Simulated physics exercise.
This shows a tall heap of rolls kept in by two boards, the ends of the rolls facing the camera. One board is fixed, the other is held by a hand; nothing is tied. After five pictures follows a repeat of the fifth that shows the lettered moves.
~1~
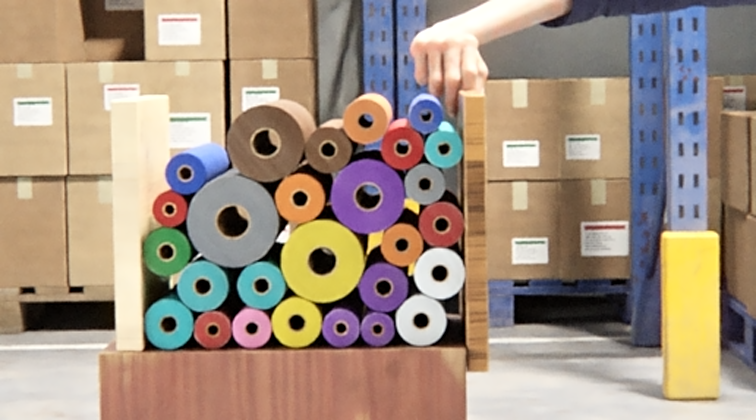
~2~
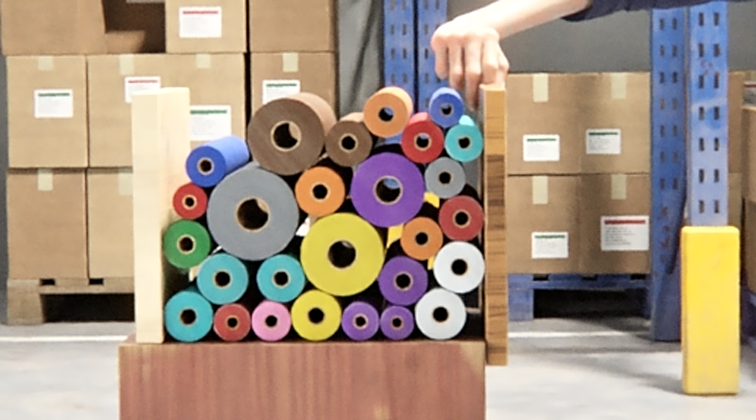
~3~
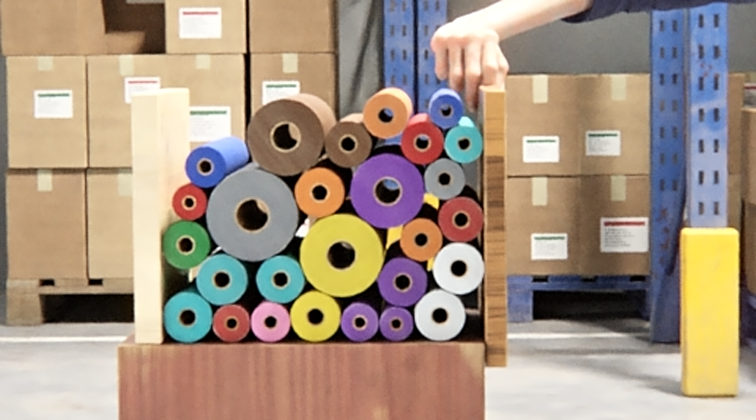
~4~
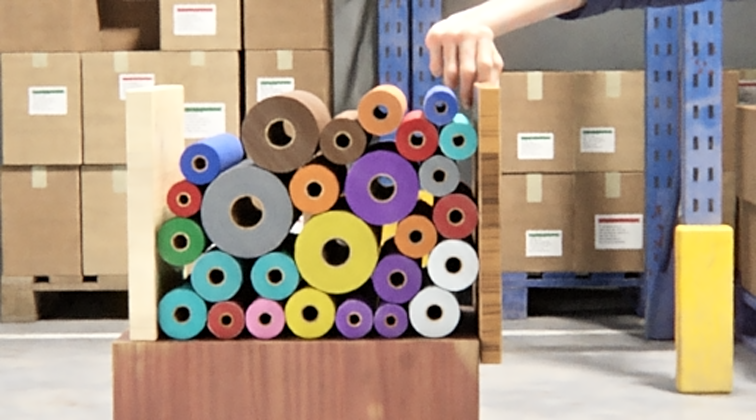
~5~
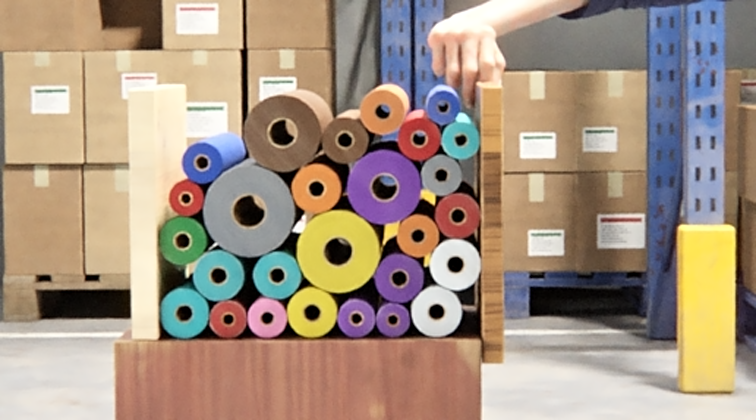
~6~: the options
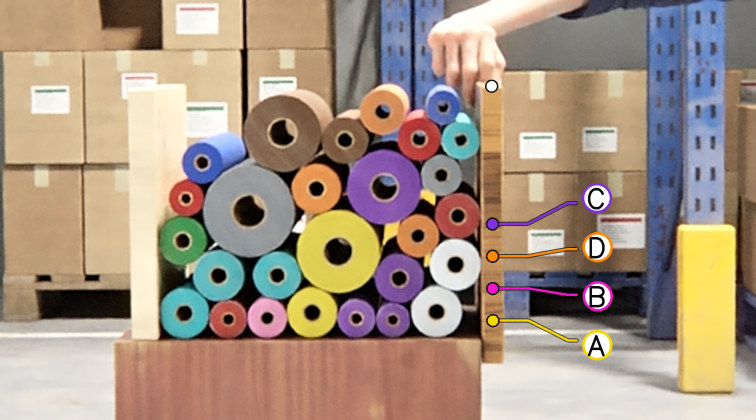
A hand reaches in from the upper right and rests on top of the right-hand wooden board, seen from the front in a warehouse with stacked cardboard boxes and blue racking. Between this board and a paler one, rolls in gray, yellow, purple, brown, turquoise and other colours sit heaped on a reddish-brown base. The heap stays still while the camera shifts slightly.
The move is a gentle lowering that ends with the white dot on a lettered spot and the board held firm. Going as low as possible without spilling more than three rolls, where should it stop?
The last mark within the limit is C.
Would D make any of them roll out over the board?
Yes, at D.
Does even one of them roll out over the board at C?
Yes.
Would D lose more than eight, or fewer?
It loses fewer than eight.
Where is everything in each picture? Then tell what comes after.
The first picture shows a turquoise roll (169, 324); a purple roll (378, 329); a turquoise roll (262, 285).
The second picture shows a turquoise roll (282, 278); a purple roll (388, 190).
The third picture shows a turquoise roll (464, 143); a blue roll (446, 111).
The fourth picture shows side board (486, 212); a turquoise roll (183, 314).
The fifth picture shows a purple roll (393, 320); a turquoise roll (278, 275); a purple roll (385, 188).
On the marked copy, A at (493, 321); B at (493, 289); C at (493, 224); D at (493, 256); the white dot at (492, 86).
With C. Early on, top of the board (481, 152).
Further on, top of the board (481, 223).
At the end, top of the board (481, 223), two out over the board.
As for the rest, A more than three out over the board; B more than three out over the board; D more than three out over the board.
